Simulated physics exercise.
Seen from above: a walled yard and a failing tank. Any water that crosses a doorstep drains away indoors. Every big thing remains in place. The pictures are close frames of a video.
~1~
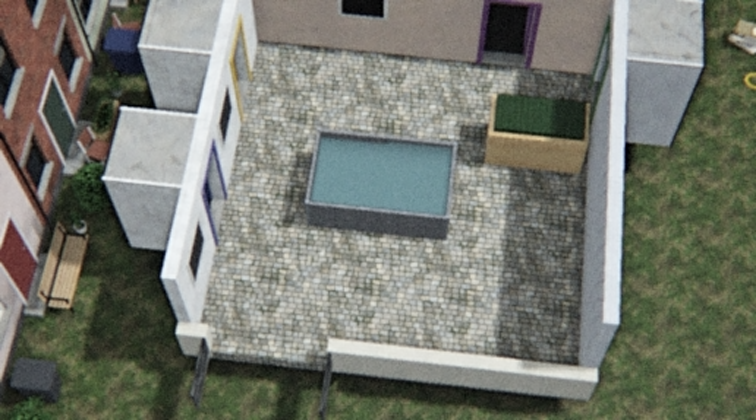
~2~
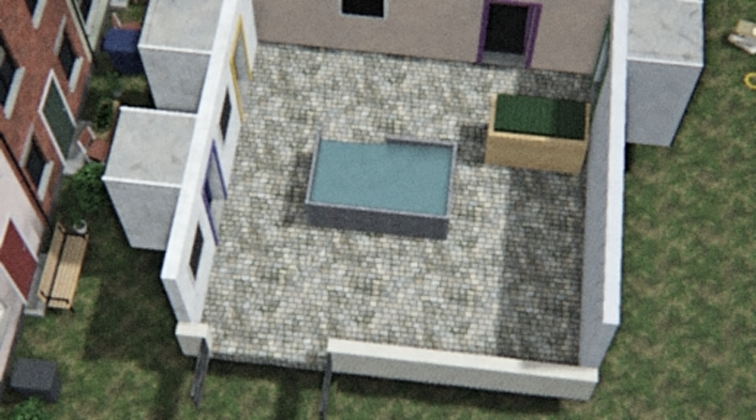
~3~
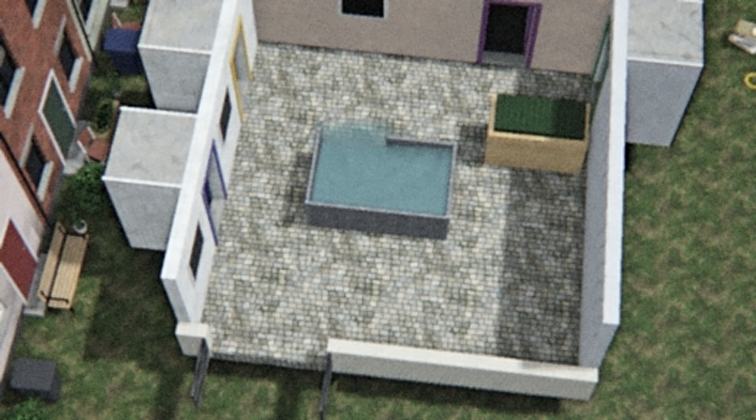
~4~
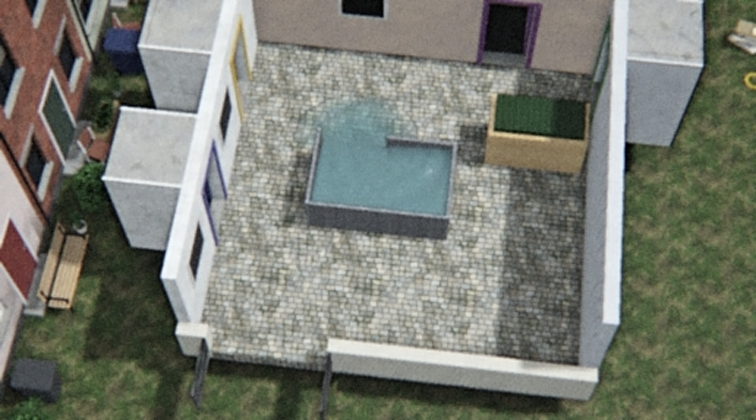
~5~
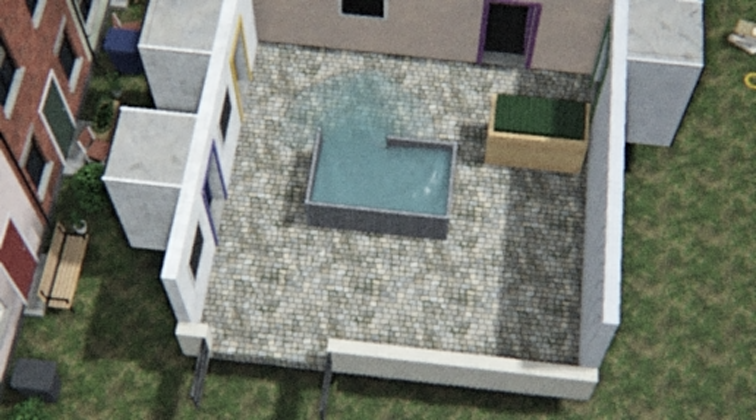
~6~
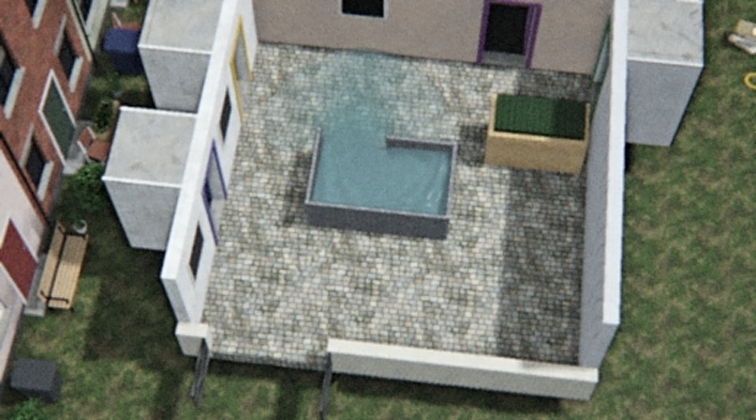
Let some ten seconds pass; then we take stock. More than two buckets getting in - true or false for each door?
Purple door: True; yellow door: True; blue door: False; green door: False.
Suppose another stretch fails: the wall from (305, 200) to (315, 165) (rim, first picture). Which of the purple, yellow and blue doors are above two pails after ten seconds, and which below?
Observed - purple keeps within bounds, yellow keeps within bounds, blue runs over the limit.
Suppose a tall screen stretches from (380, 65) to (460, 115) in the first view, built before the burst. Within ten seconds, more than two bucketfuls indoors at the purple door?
Purple door: Undershoots.
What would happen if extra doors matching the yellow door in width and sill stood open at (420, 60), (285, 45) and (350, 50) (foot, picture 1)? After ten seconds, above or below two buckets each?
In order, the new doors go: Overshoots, overshoots, overshoots.
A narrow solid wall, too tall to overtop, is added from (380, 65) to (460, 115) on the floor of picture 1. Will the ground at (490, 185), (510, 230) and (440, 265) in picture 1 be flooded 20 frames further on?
Results in sequence: Swamped / swamped / bone-dry.
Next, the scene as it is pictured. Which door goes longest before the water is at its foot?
It's the door marked blue.
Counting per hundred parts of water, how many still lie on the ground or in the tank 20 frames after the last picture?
Near 98 in a hundred.
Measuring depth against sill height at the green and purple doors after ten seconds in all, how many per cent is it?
In order: Roughly 50 and 130 in a hundred.
A moment on, water covers 25 % of the floor; the purple door not reached, the yellow door wet at the sill, nothing in, the blue door not reached, the green door not reached.
Next, water covers 25 % of the floor; the purple door wet at the sill, nothing in, the yellow door under two buckets in, the blue door not reached, the green door not reached.
Then, water covers 45 % of the floor; the purple door wet at the sill, nothing in, the yellow door over two buckets in, the blue door wet at the sill, nothing in, the green door wet at the sill, nothing in.
Later, water covers 75 % of the floor; the purple door under two buckets in, the yellow door far over two buckets in, the blue door wet at the sill, nothing in, the green door wet at the sill, nothing in.
In the end, water covers 90 % of the floor; the purple door far over two buckets in, the yellow door far over two buckets in, the blue door wet at the sill, nothing in, the green door wet at the sill, nothing in.
